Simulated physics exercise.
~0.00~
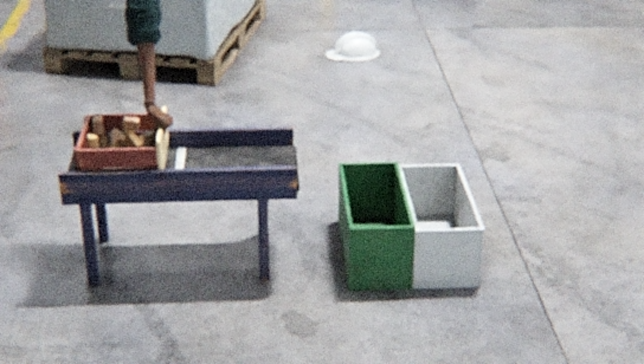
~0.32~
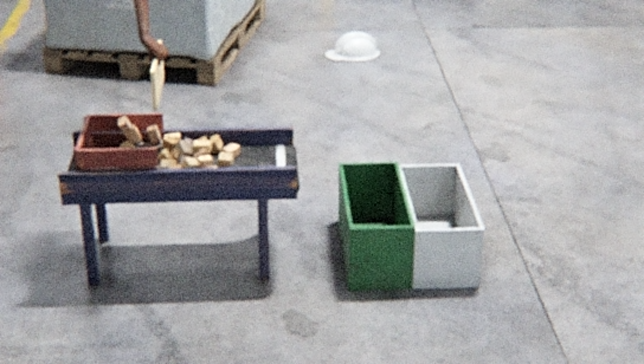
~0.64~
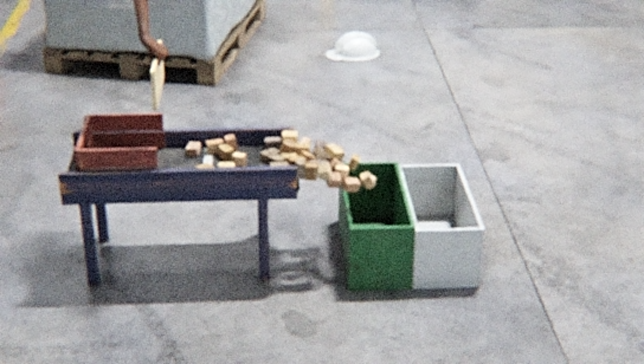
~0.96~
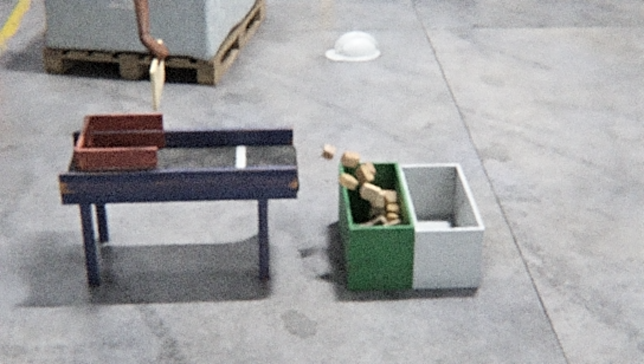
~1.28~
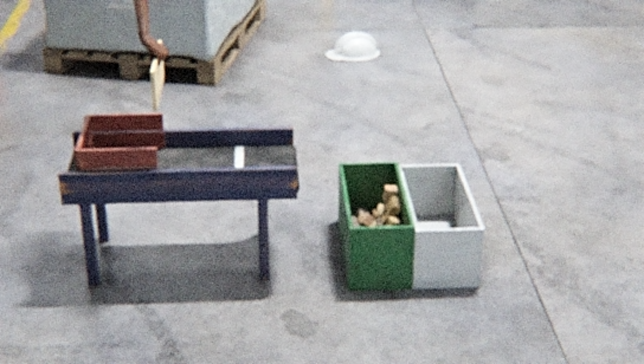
On a concrete warehouse floor, a hand lifted the gate of a red pen and the moving belt carried wooden blocks to the right, spilling them off its end into the green tote, where they settled while the white box beside it stayed empty.
